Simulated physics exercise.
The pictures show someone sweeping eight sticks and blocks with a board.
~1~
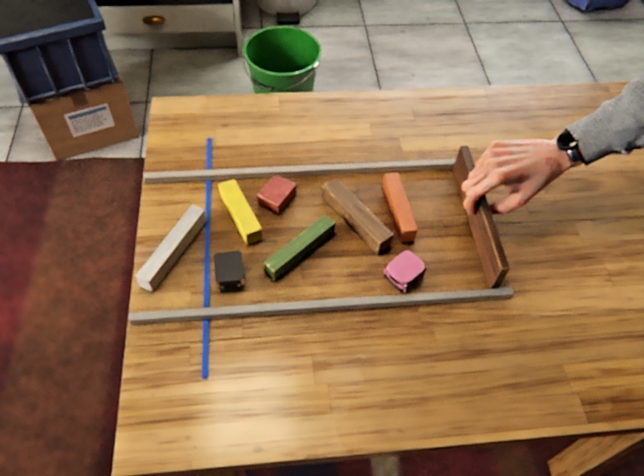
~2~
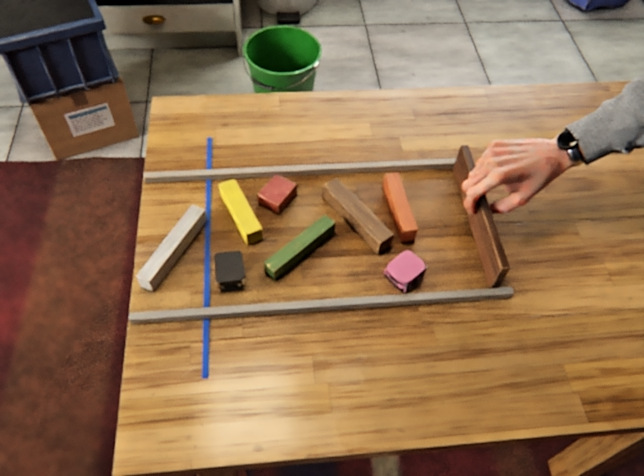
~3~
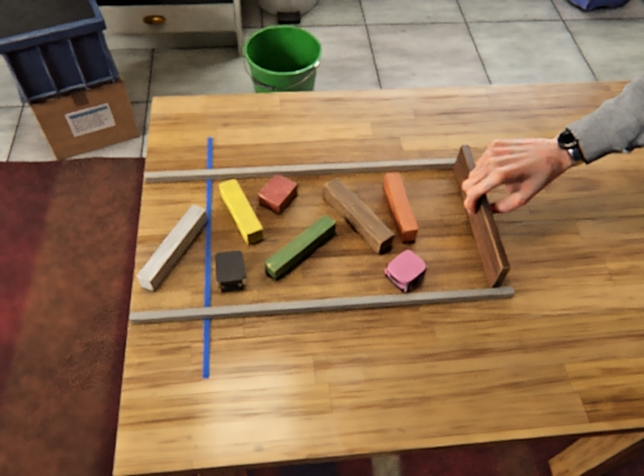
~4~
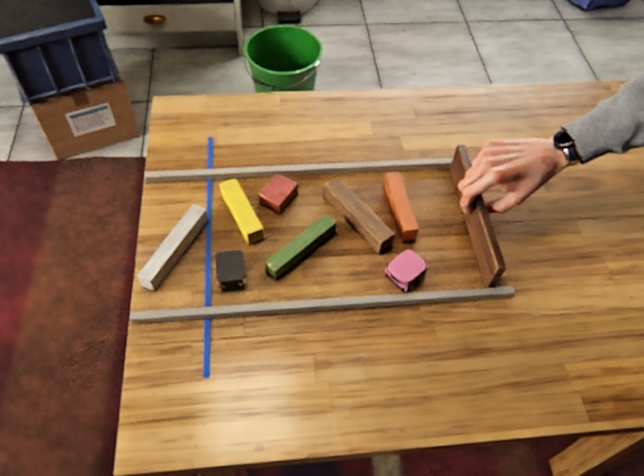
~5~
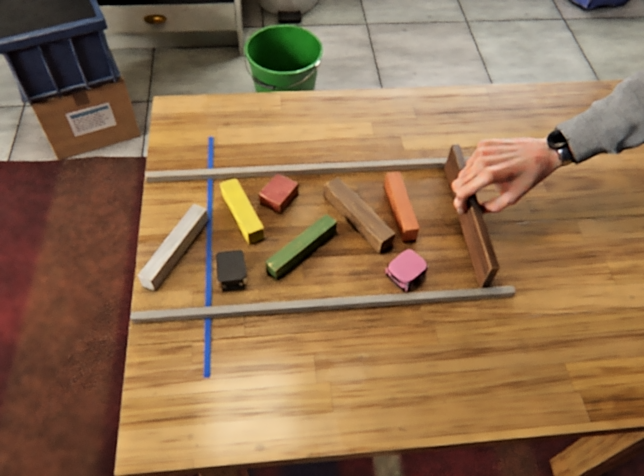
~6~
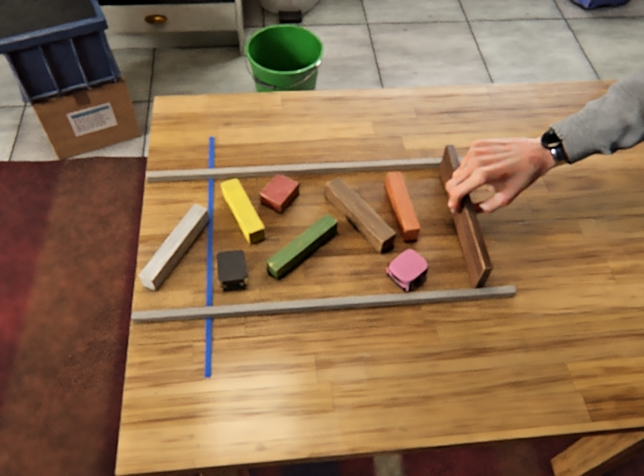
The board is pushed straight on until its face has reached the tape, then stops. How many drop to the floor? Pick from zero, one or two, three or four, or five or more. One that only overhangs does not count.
As it turns out, the number that fall off is one or two.
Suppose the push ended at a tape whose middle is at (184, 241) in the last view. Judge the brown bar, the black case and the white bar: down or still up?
The brown bar holds on, the black case tumbles off, the white bar goes over.
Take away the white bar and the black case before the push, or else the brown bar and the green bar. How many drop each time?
Fallen: 0, and 0 in the other try.
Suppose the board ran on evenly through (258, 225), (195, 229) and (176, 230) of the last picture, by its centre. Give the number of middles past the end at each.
The counts: 0, 3 and 5.
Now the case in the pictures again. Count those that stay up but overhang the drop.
It comes to 2.
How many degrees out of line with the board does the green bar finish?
Near 0 degrees.
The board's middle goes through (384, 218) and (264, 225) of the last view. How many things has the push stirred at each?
By then 3, and 8.
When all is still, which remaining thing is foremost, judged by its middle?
The yellow stick.
Soon after, none off yet; white bar at rest near (176, 246); black case at rest near (232, 271); yellow stick at rest near (243, 210).
After that, none off yet; white bar at rest near (176, 246); black case moving near (226, 272); yellow stick displaced a little near (220, 216).
In the end, the number that fall off is one or two; gone, white bar.
